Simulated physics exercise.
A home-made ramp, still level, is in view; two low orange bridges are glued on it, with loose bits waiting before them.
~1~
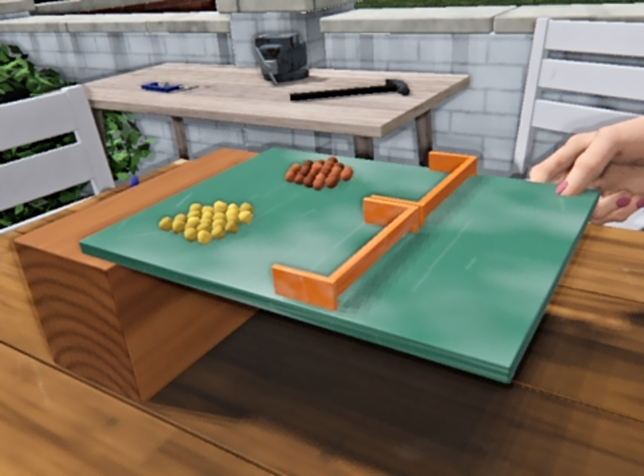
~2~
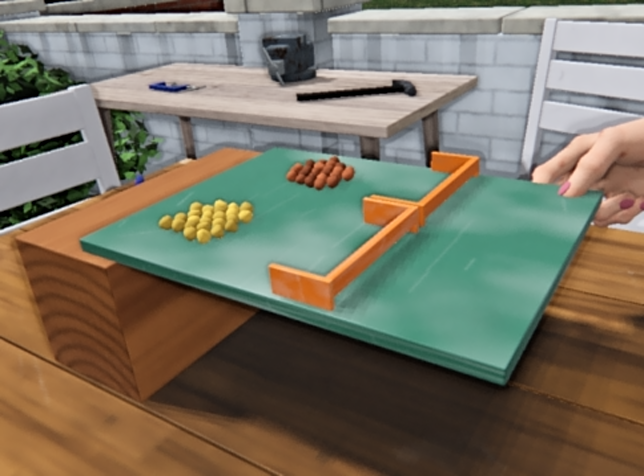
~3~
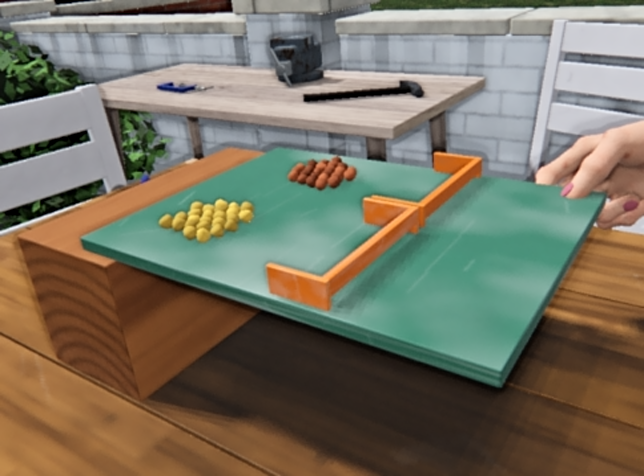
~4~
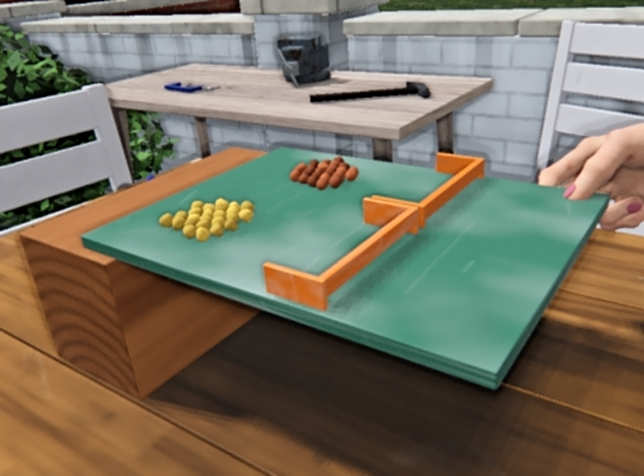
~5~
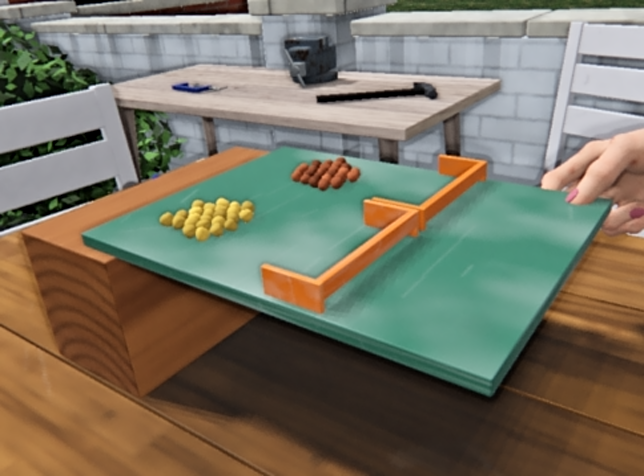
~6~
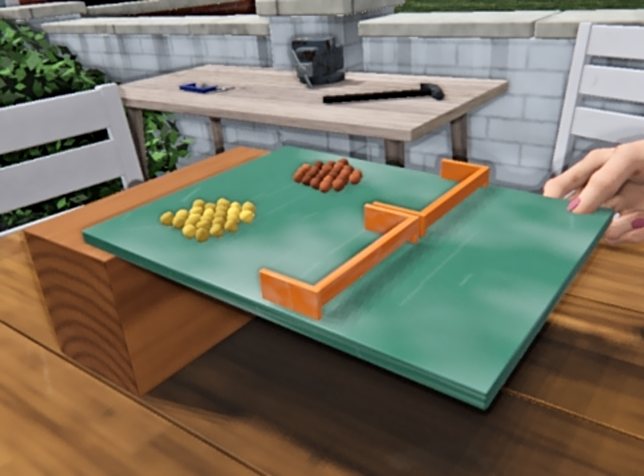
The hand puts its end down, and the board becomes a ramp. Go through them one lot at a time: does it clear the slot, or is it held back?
Nearer lot: Stuck. Farther lot: Stuck.
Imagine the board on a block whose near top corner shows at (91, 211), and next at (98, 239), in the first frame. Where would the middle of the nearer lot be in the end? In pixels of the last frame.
First try: (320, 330); second try: (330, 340).
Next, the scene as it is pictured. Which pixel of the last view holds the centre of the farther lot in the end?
Centre at rest, last frame: Approx. (425, 271) px.
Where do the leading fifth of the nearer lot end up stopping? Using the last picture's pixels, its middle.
Its middle rests roughly at (354, 355).
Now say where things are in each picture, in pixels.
The first picture shows held end of the board near (497, 360), level; block near (189, 254), nearly half as high as the board is long; nearer lot near (206, 225), a few puffed corn balls; farther lot near (315, 173), a few clay pellets; nearer gate near (377, 248), its slot lower than a piece; farther gate near (449, 186), its slot lower than a piece.
The second picture shows held end of the board near (493, 362), level; farther lot near (317, 173).
The third picture shows held end of the board near (489, 363), level; nearer lot near (206, 223).
The fourth picture shows held end of the board near (485, 365), level; farther lot near (320, 173).
The fifth picture shows held end of the board near (481, 372), down by 1°; nearer lot near (206, 221).
The sixth picture shows held end of the board near (476, 384), down by 2°; block near (198, 250); nearer lot near (207, 222), not moving; farther lot near (324, 175), not moving; nearer gate near (370, 258); farther gate near (456, 196).
Then, 0.64 s on from there, board sloping at 16°; nearer lot on its way down; farther lot on its way down.
Then, 1.19 s on from there, board sloping at 26°; nearer lot has reached its gate; farther lot has reached its gate.
Then, 1.67 s on from there, board resting at 27°; nearer lot has reached its gate; farther lot has reached its gate.
In the end, board resting at 27°; nearer lot gathered behind its gate; farther lot gathered behind its gate.
